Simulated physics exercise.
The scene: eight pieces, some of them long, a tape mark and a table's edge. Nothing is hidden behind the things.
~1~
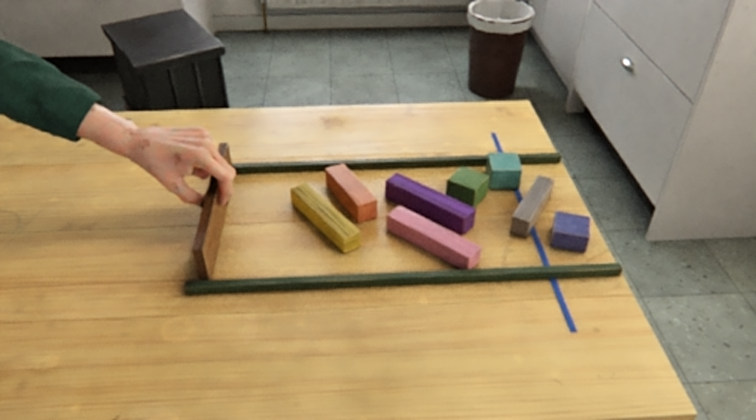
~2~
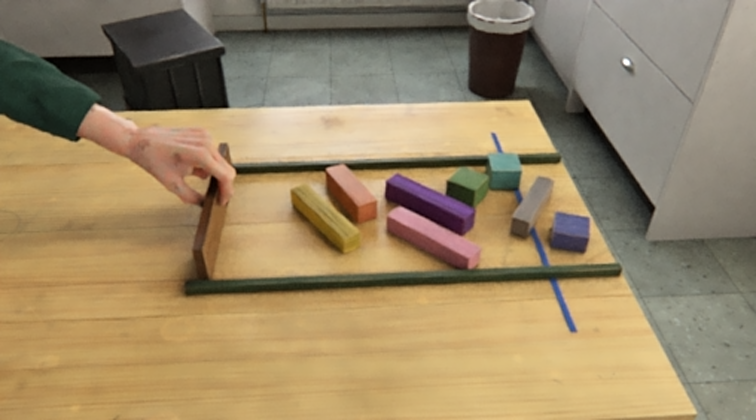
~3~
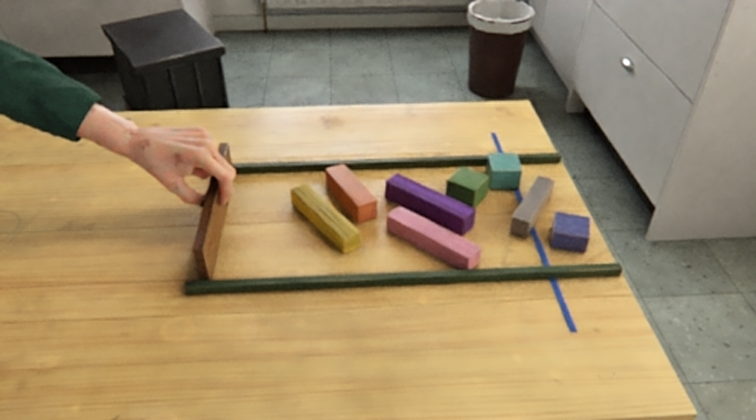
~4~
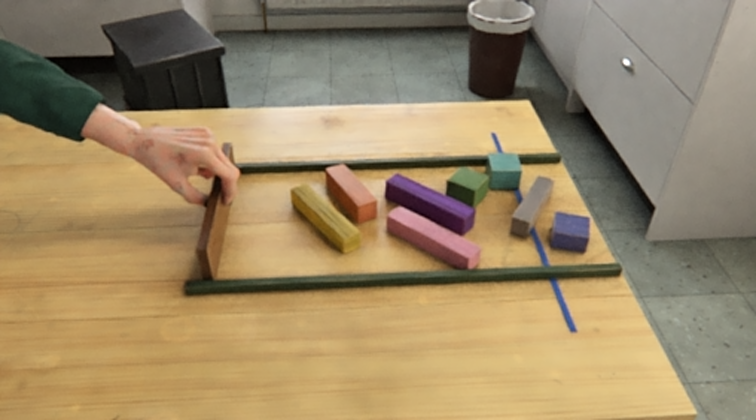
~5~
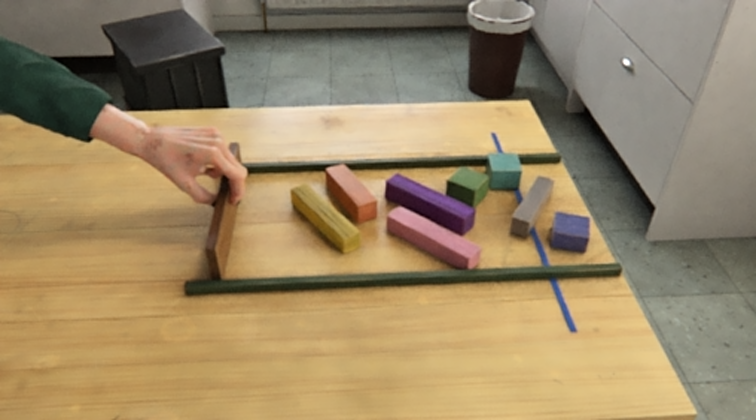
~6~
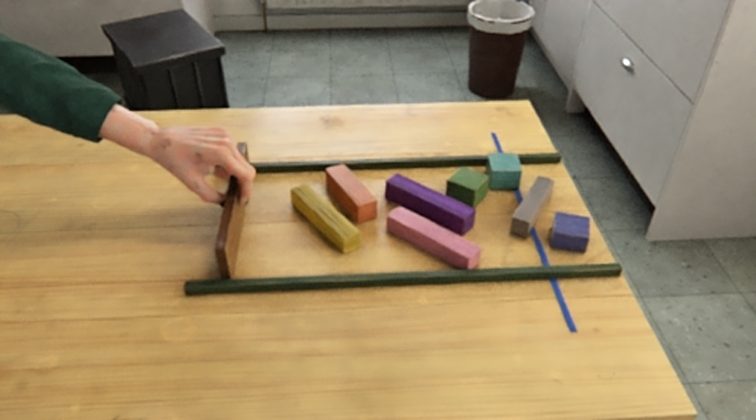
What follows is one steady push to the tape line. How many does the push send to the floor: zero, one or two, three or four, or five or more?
The number that fall off is three or four.
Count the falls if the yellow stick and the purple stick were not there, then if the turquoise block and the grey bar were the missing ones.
First 0, then 2.
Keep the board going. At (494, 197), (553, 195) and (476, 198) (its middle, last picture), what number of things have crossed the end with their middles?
The counts: 0, 5 and 0.
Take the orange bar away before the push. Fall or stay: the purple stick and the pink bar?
The purple stick stays on, the pink bar holds on.
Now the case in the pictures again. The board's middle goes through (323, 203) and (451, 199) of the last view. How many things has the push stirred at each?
First 2, then 7.
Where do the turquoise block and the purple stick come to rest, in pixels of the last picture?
The turquoise block stops around (563, 163); the purple stick around (576, 201).
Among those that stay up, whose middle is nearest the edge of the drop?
It is the turquoise block.
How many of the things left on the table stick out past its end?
The number is 1.
Soon after, none off yet; blue block at rest near (570, 232); grey bar at rest near (533, 205); turquoise block at rest near (503, 171).
At rest, the number that fall off is three or four; fallen, green block, grey bar and blue block.
